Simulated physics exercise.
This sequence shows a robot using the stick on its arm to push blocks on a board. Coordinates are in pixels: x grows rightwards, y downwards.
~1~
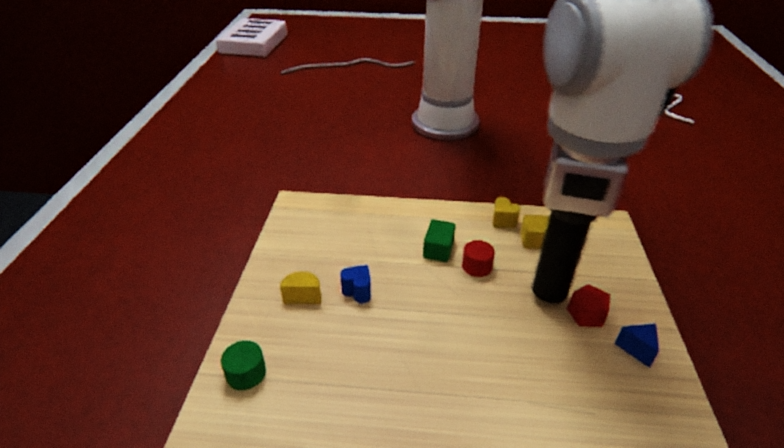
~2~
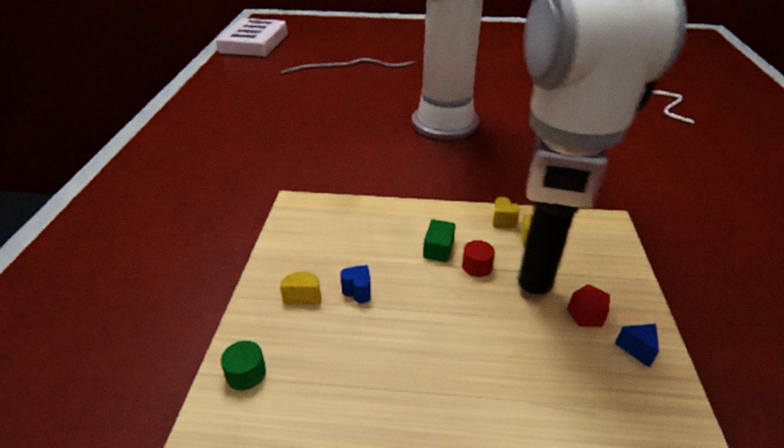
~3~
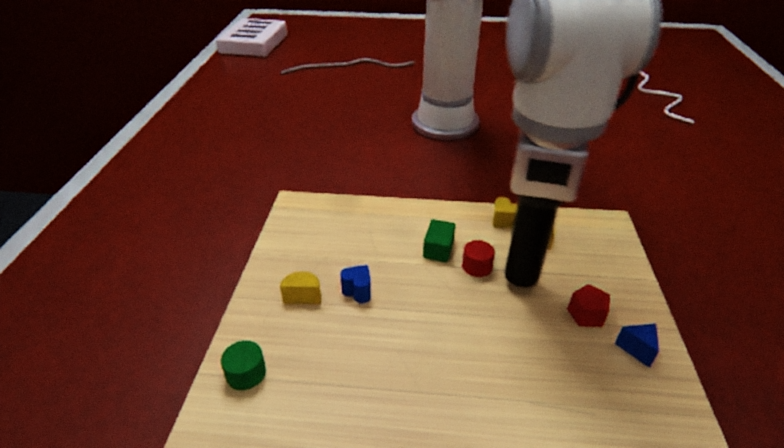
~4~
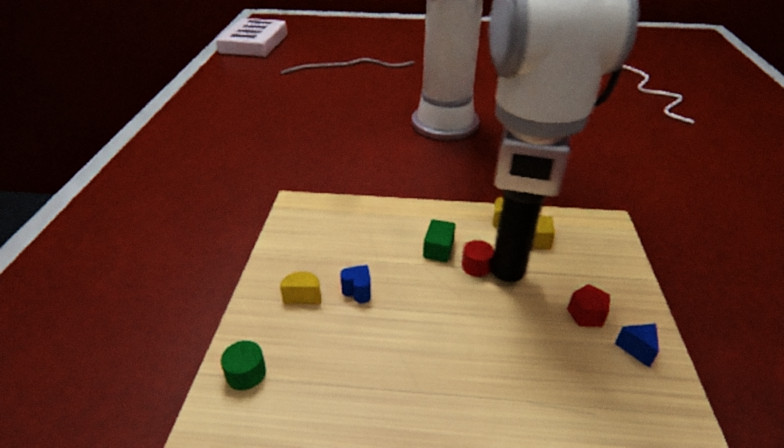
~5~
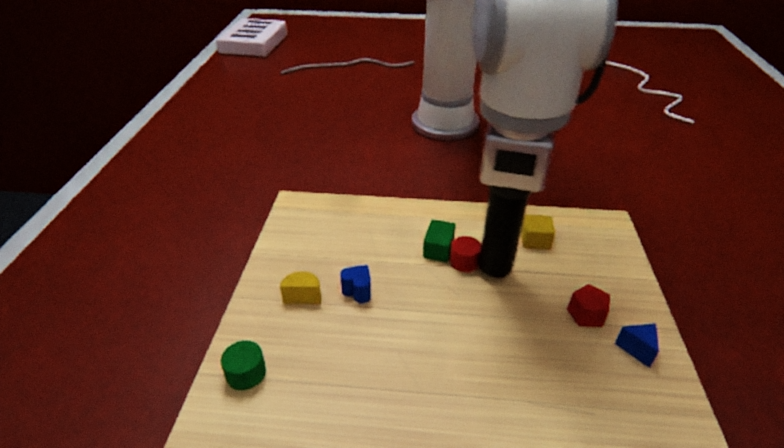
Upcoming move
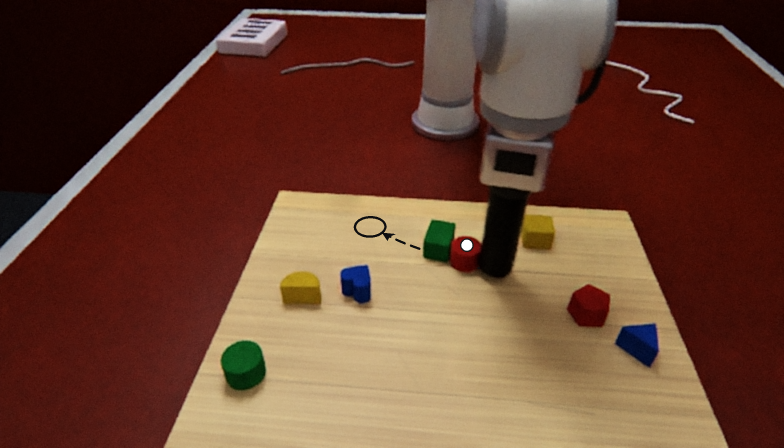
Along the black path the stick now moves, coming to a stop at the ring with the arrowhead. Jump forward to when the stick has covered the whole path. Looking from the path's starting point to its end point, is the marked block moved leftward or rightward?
The marked block is shifted sideways to the left, facing along the path from start to end.
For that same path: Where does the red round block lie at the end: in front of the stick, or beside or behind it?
The stick passes it.
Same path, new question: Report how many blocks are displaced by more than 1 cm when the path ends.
In total, two blocks get moved by over 1 cm.
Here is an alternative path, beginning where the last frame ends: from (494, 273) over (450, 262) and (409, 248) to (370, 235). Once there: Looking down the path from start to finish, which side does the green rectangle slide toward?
Side: Right.
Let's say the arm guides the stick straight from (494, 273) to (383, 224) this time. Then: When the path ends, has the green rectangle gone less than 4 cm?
Going by the path, no.
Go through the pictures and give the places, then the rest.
In the first frame, lower end of the stick at (550, 290), tops of blocks, green rectangle at (440, 232), red round block at (480, 250), yellow four-sided block at (539, 223).
In the second frame, stick at (536, 282), blocks as before.
In the third frame, stick at (522, 275), blocks as before.
In the fourth frame, stick at (508, 270), blocks as before.
In the fifth frame, stick at (496, 266), green rectangle at (440, 232), red round block at (467, 245), yellow four-sided block at (539, 223).
The drawn path runs from (494, 273) over (427, 251) to (370, 227); the dot is on the red round block.
On the path given first. One third of the way, stick at (449, 251); green rectangle at (409, 218), turned 65° clockwise; red round block at (419, 235).
Two thirds of the way, stick at (406, 237); green rectangle at (399, 210), turned 70° clockwise; red round block at (376, 231).
At the end, stick at (370, 220); green rectangle at (393, 200), turned 105° clockwise; red round block at (358, 230); yellow four-sided block not moved.
